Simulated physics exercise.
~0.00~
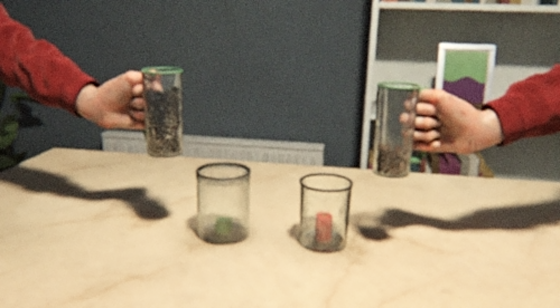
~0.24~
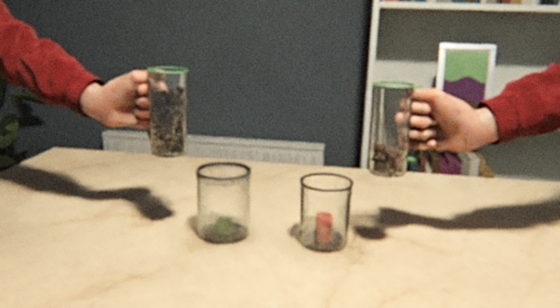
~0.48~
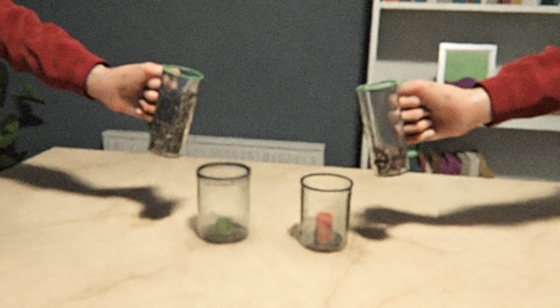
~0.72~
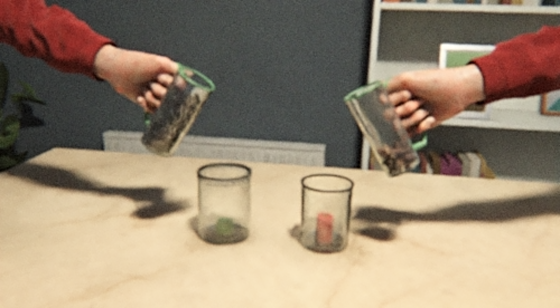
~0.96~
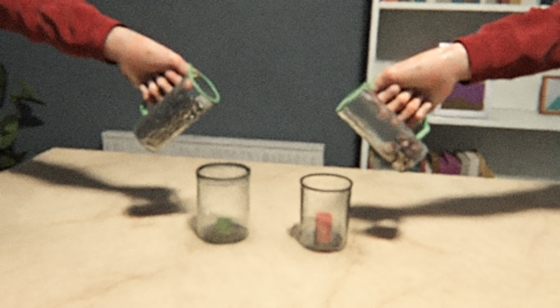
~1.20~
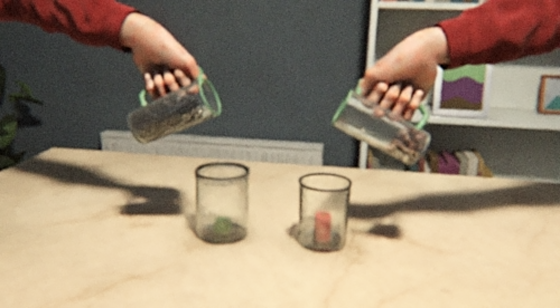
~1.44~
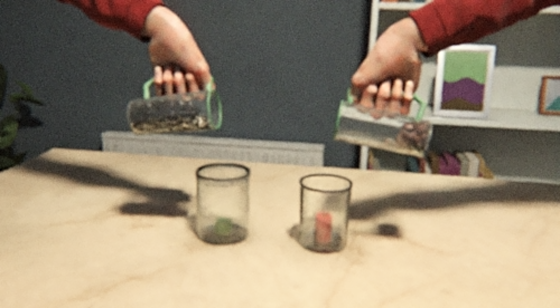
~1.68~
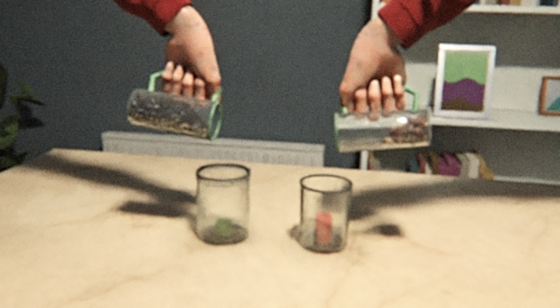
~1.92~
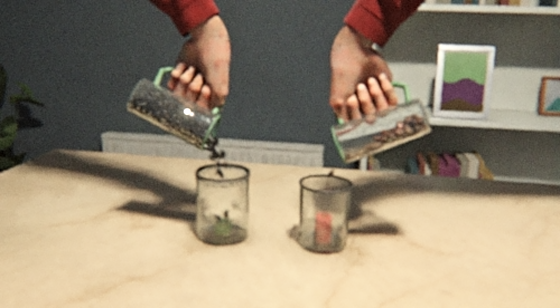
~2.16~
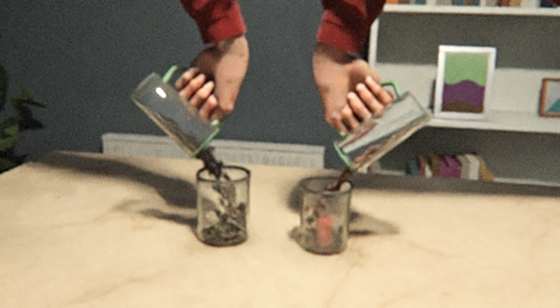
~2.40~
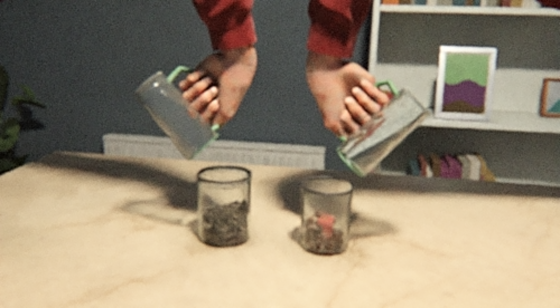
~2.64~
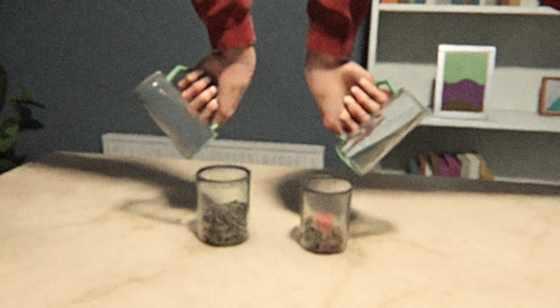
Two hands tip cups of dark bits into glasses, burying only the left object.
